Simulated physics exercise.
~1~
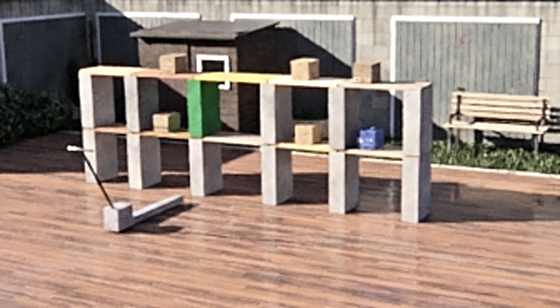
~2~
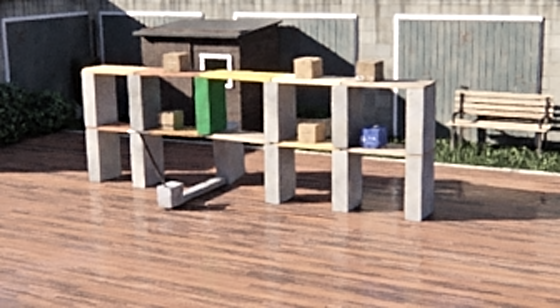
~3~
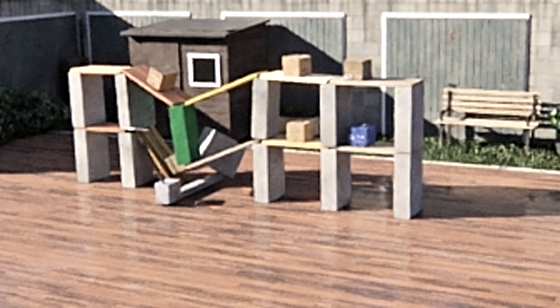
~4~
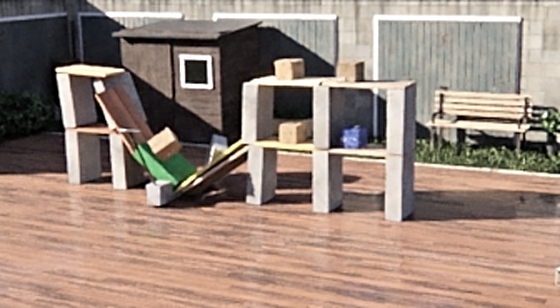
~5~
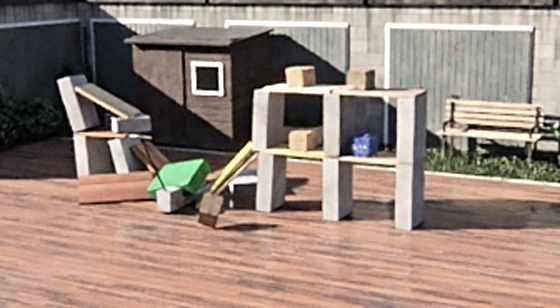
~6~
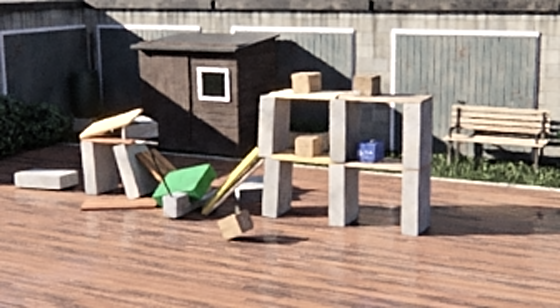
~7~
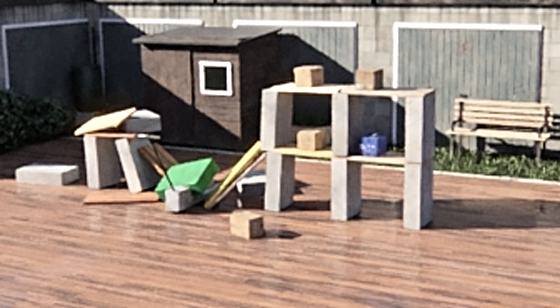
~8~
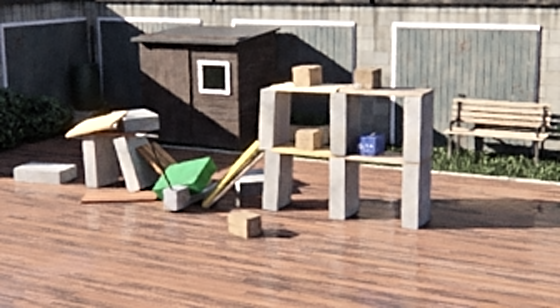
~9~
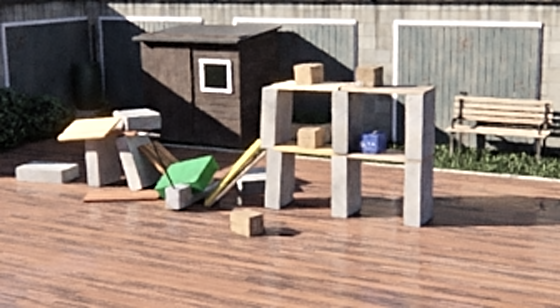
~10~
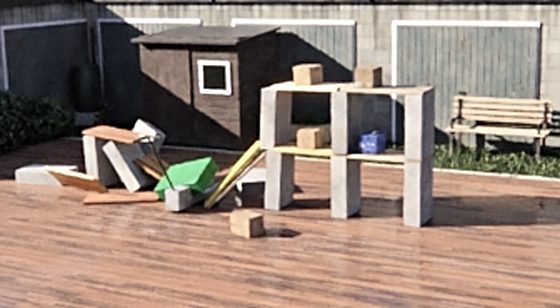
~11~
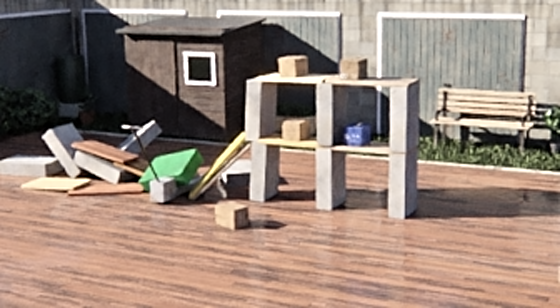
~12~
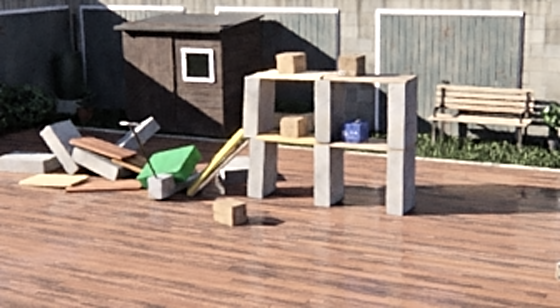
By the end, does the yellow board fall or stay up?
The yellow board falls. It drops as the green upright tips over, and it ends up slanting down beside the part that still stands.
